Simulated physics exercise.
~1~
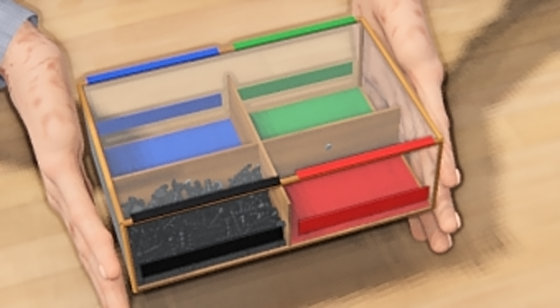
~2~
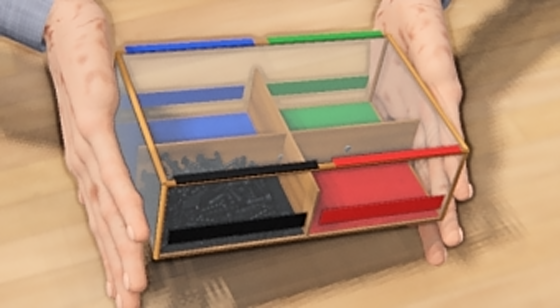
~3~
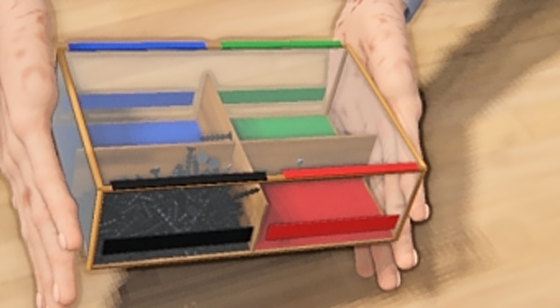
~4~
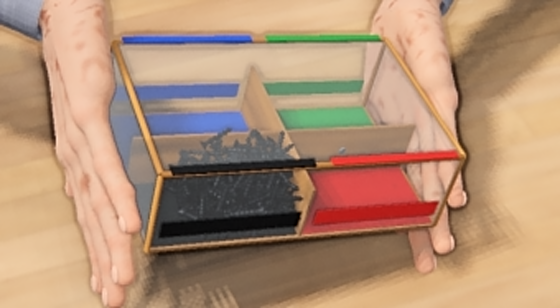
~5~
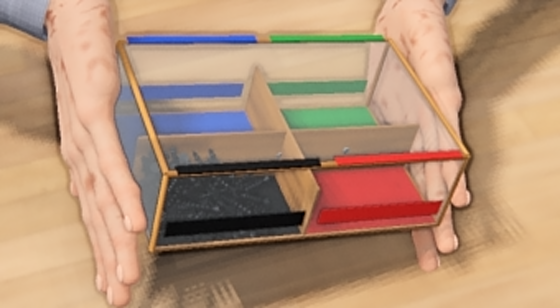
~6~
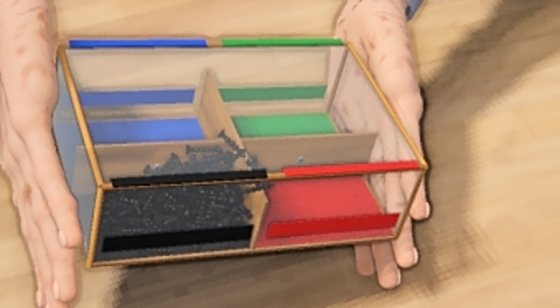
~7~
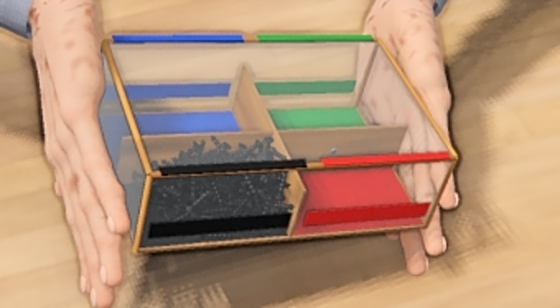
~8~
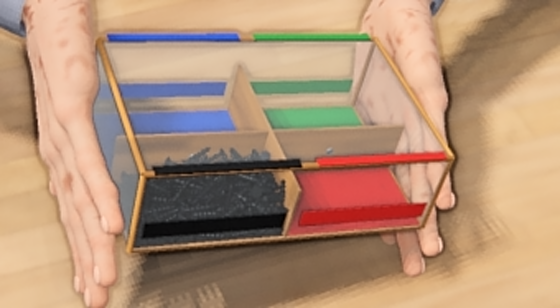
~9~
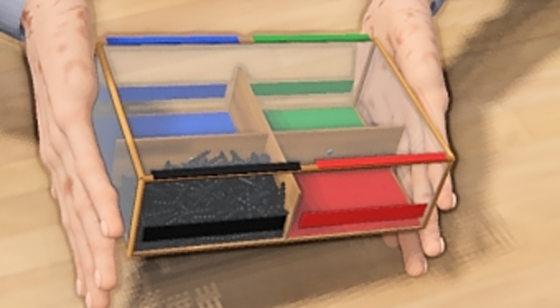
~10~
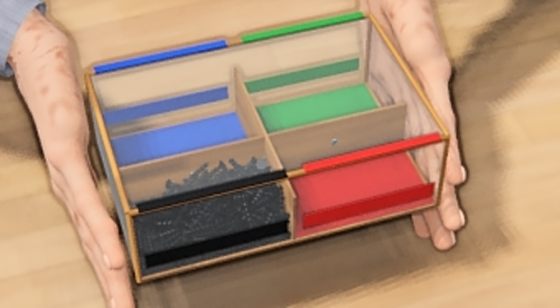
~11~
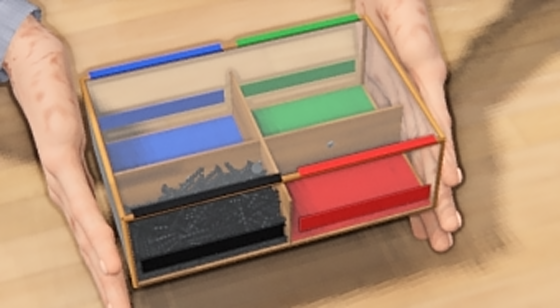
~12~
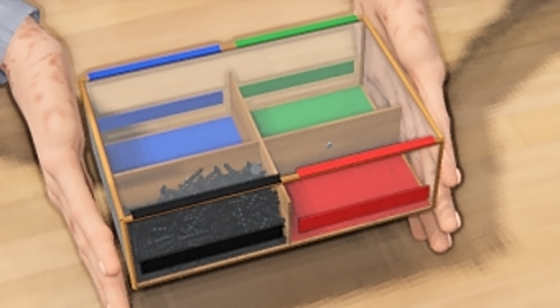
At first, two hands hold a shallow box with a clear lid, its four compartments marked blue, green, black and red, and a heap of dark screws lies in the black one at the near left. The hands tip the box and shake it right and left several times. The screws jostle and shift, sometimes heaping up near the partitions. The shaking then stops, and the hands hold the box tilted for a moment. Finally they bring it back to its starting position, with the screws still piled in the black compartment and the other three empty.
